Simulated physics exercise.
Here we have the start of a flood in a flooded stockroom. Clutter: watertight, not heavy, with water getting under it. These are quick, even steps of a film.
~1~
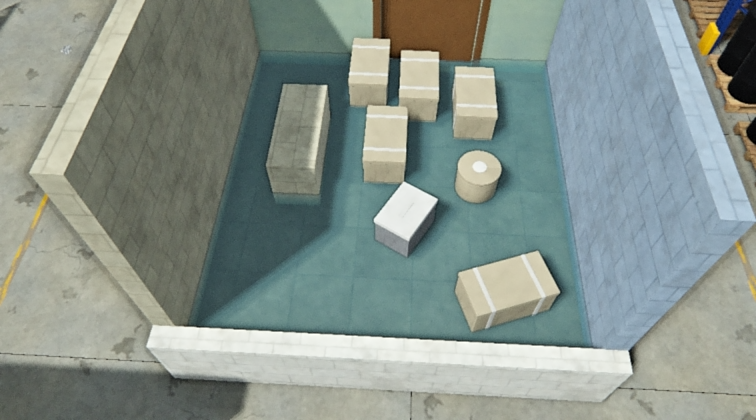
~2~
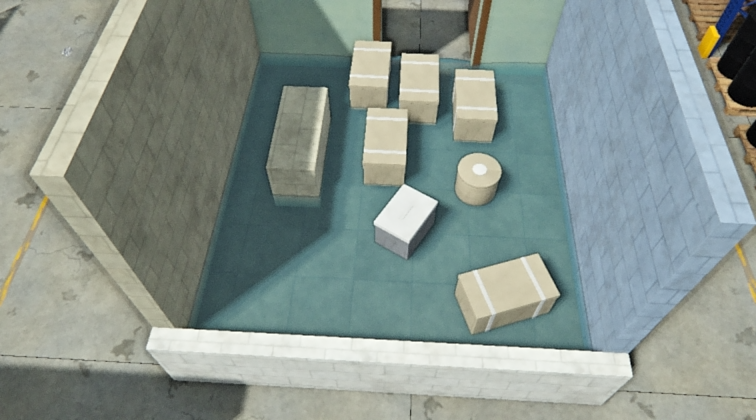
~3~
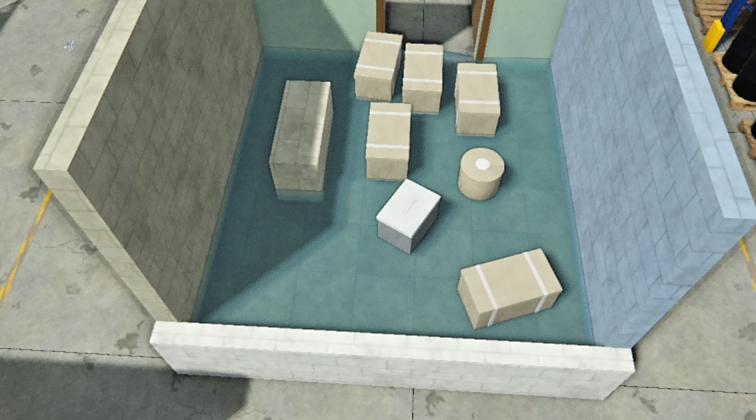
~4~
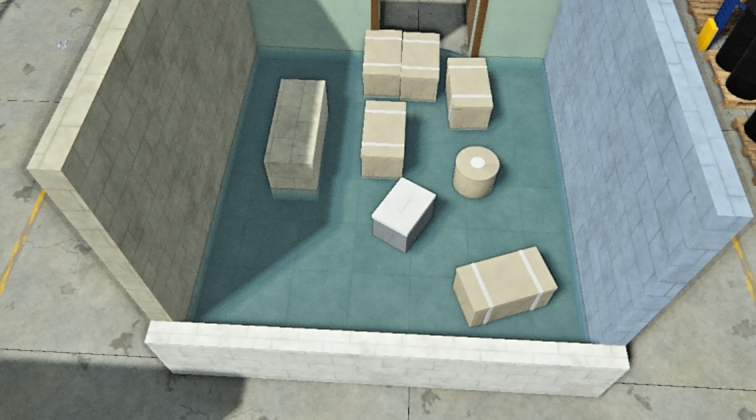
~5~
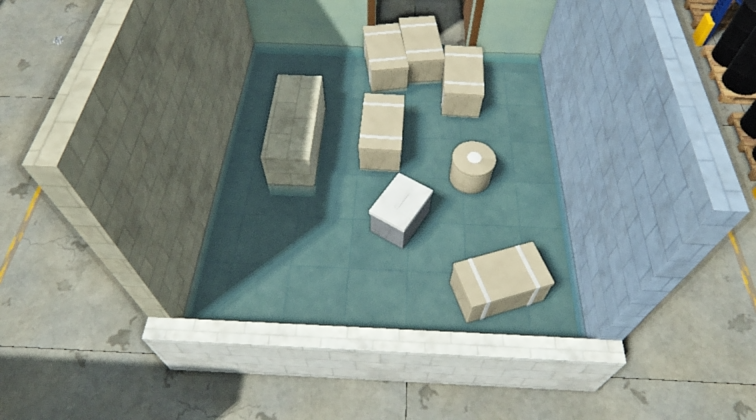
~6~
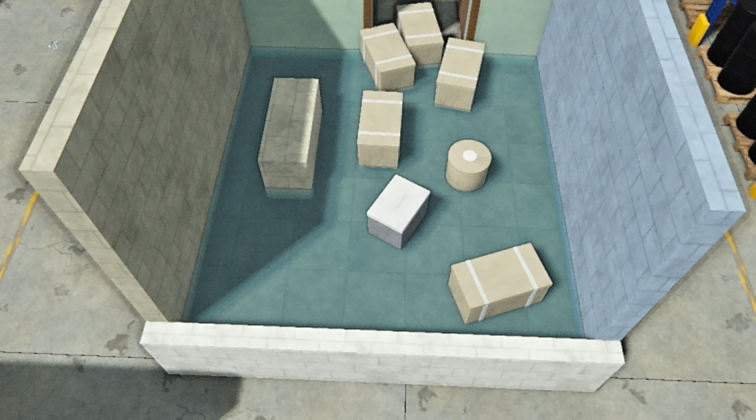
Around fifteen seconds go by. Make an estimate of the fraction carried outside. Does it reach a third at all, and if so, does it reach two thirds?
I expect the portion to fall at two thirds or beyond.
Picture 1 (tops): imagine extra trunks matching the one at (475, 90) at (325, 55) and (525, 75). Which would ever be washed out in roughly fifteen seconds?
Well, the first one leaves, but the second one leaves.
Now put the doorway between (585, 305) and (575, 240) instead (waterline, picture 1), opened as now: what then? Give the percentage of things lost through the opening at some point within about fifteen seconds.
40 per cent or so.
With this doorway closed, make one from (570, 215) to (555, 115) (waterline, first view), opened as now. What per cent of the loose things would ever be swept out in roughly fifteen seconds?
I make it 100 per cent.
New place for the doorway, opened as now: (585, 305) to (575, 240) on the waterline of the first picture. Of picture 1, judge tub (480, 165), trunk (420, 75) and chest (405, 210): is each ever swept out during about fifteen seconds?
My answer, each in turn: Lost, not lost, lost.
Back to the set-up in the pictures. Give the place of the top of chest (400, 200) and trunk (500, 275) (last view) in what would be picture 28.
Approximately (409, 103) for one, (508, 229) for the other.
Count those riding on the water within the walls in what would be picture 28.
Exactly 2 of them.
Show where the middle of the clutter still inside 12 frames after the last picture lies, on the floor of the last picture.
The average lands at about (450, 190).
A moment on, 1 of 7 are out; 6 afloat.
Next, 4 of 7 are out; 3 afloat.
Later, 5 of 7 are out; 2 afloat.
In the end, 5 of 7 are out; 2 afloat.
